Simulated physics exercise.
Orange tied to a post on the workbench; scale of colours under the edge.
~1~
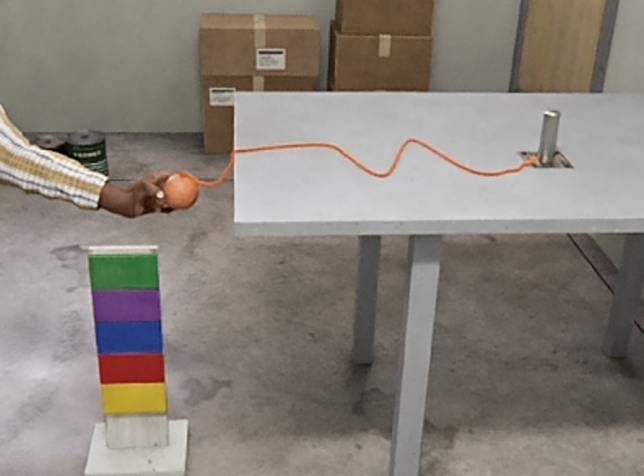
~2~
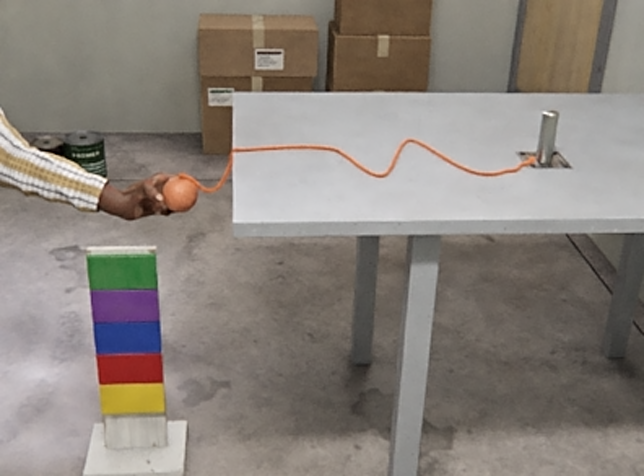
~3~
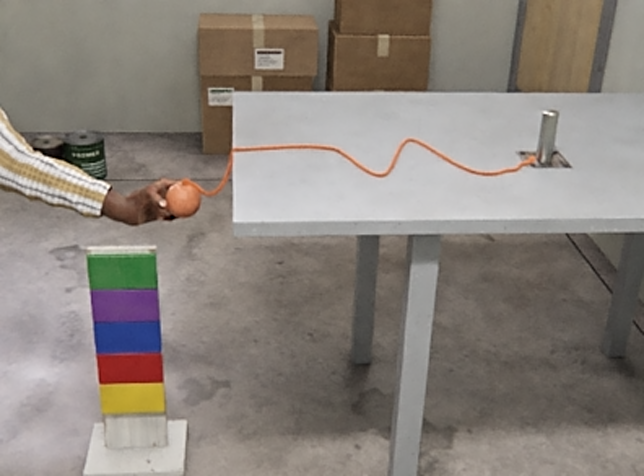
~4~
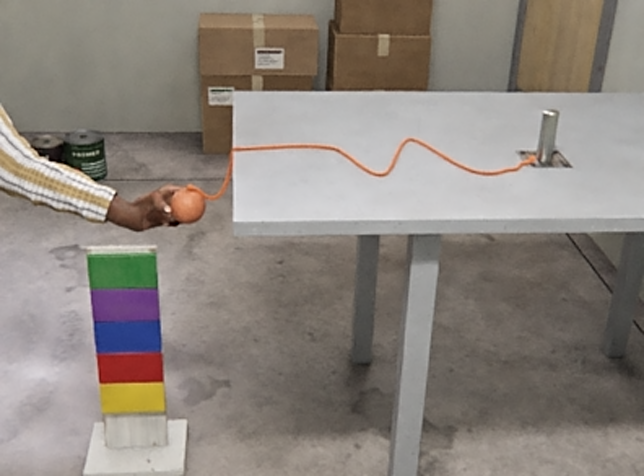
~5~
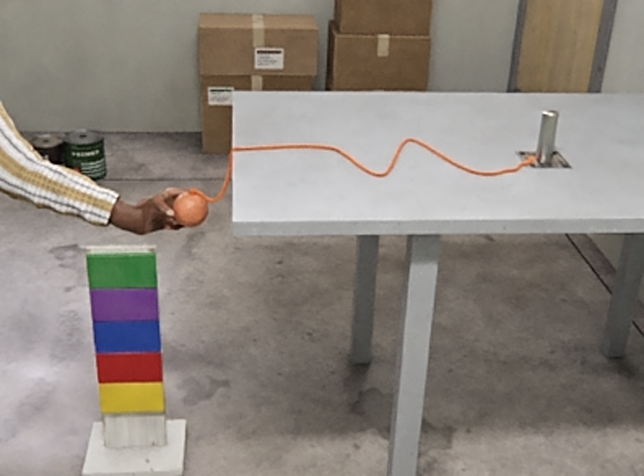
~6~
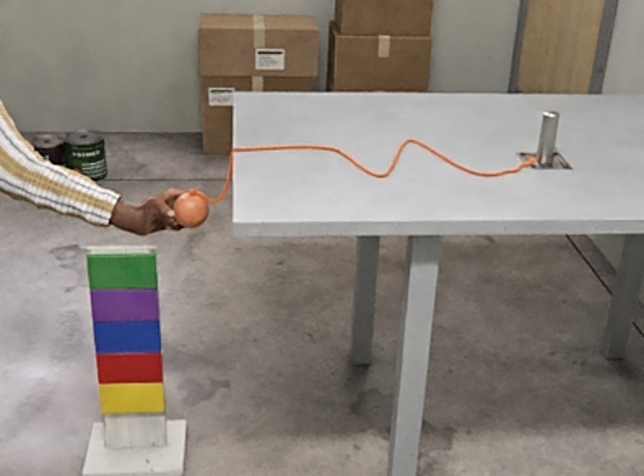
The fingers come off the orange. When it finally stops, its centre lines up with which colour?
Yellow.
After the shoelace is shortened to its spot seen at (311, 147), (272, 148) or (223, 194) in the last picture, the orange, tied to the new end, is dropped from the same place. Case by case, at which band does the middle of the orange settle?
Taking them in turn: Green; purple; red.
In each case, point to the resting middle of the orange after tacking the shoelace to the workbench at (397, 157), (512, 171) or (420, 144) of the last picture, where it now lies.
Roughly (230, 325), (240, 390) and (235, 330).
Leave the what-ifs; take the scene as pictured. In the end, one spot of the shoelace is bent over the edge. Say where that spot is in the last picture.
Answer: The point at (376, 176).
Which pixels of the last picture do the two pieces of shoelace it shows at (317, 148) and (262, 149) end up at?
First point (233, 247), second point (234, 294).
Soon after, orange near (208, 383); level with yellow.
Then, orange near (257, 389); level with yellow.
Further on, orange near (225, 397); level with yellow.
At rest, orange near (239, 396); level with yellow. The shoelace holds its middle at yellow.
